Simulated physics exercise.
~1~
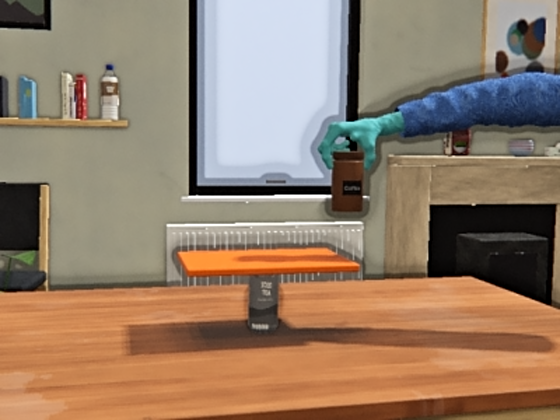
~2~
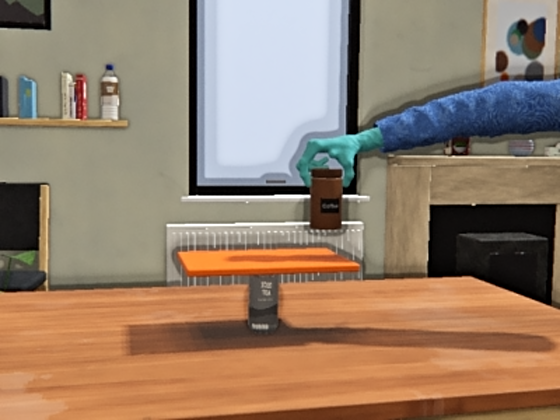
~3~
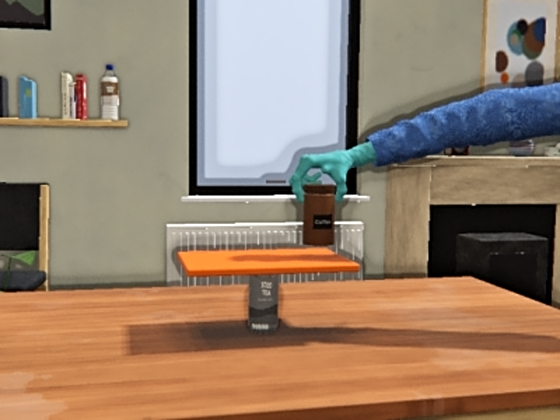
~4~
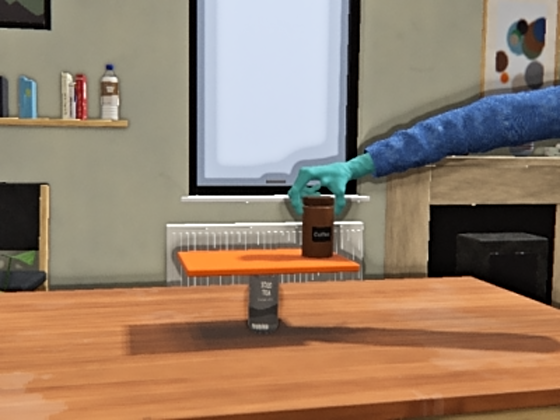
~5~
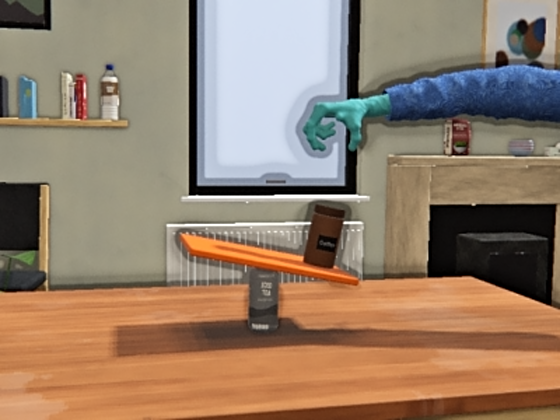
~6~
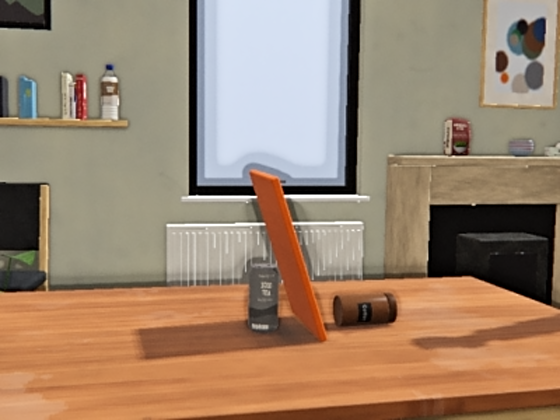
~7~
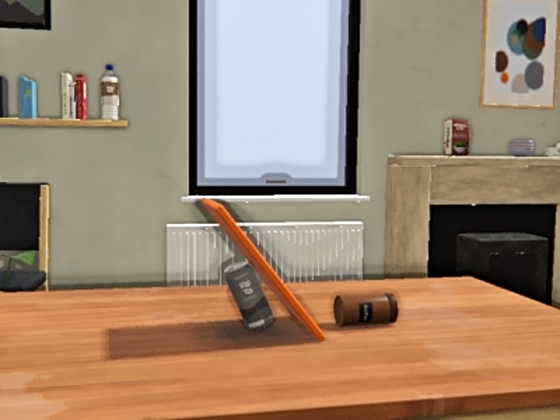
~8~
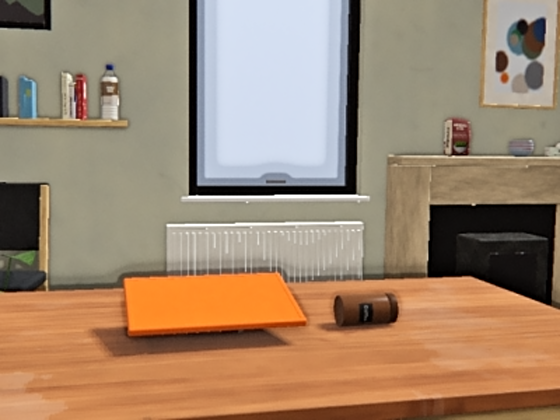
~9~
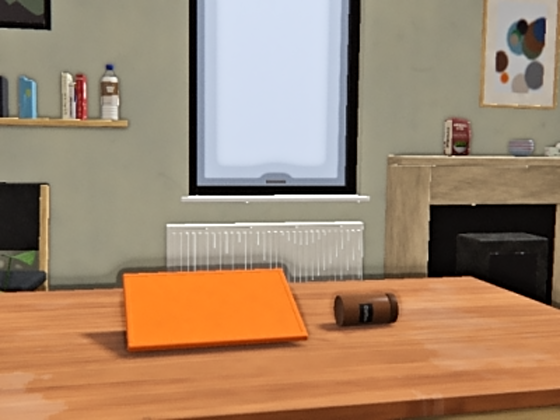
Gloved hand placing a brown jar on the right side of an orange board balanced on a grey can, toppling all three.
